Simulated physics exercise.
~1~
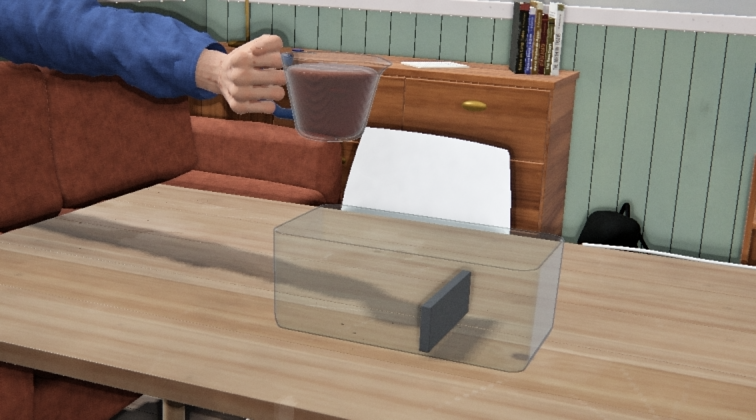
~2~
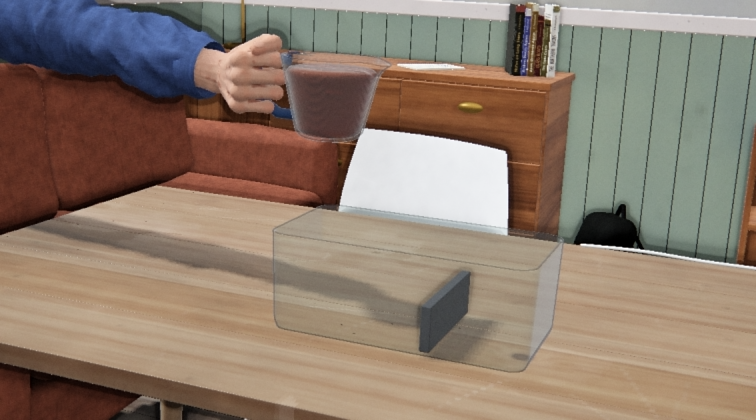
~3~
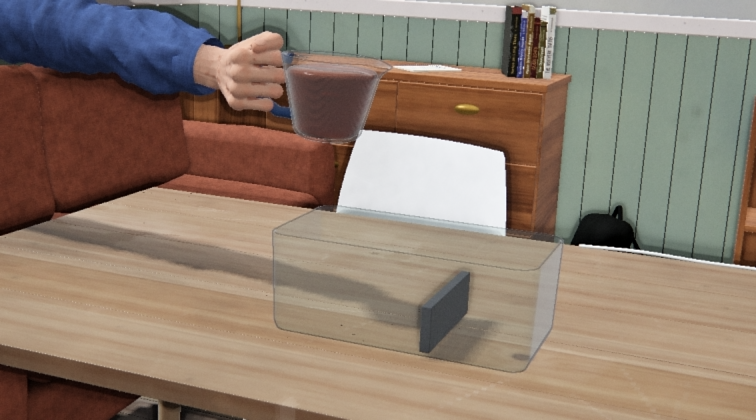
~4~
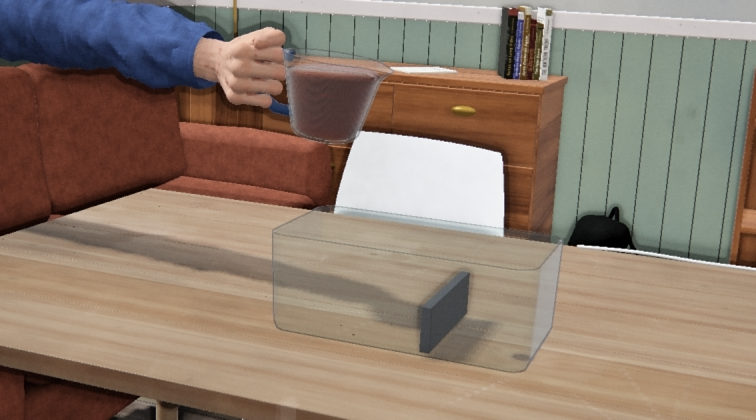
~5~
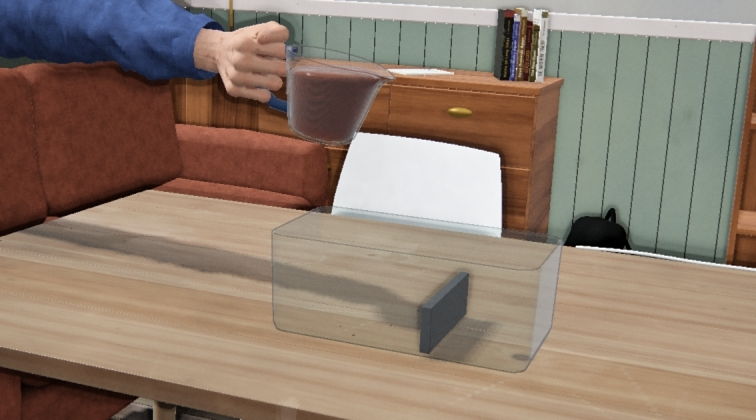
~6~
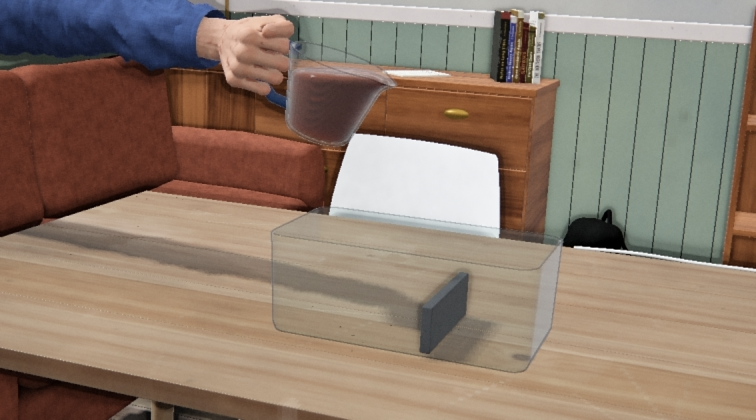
At the start, a hand in a blue sleeve holds a clear measuring jug of brown liquid upright above a long transparent basin with a low dark wall inside. The hand then tilts the jug gradually to the right, its pouring edge dipping, while the basin stays still on the wooden table.
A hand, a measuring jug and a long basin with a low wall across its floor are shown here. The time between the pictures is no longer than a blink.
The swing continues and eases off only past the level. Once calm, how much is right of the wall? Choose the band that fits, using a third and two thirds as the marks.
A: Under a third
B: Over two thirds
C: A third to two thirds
Under a third (A).
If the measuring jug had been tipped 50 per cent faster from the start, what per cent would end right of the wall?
I'd say close to 10 per cent.
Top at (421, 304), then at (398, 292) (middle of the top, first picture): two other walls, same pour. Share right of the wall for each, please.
In order, some 65 and 85 in a hundred.
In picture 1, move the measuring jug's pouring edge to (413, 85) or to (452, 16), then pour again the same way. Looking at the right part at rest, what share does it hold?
Try one: 45 %; try two: 85 %.
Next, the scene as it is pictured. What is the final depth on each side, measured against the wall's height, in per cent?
Left: 30 %. Right: 10 %.
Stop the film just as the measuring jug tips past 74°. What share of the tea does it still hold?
50 %.
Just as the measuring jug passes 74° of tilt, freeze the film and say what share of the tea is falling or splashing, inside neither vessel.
25 %.
A moment on, the measuring jug is tipped part way and 48 per cent is still to pour, 19 is left of the wall and 7 right of it.
Next, the measuring jug is tipped right over and 2 per cent is still to pour, 80 is left of the wall and 11 right of it.
Then the measuring jug is tipped right over and 0 per cent is still to pour, 84 is left of the wall and 13 right of it.
Later the measuring jug is tipped right over and 0 per cent is still to pour, 84 is left of the wall and 13 right of it.
In the end 84 per cent lies left of the wall, 13 right of it and 2 outside.
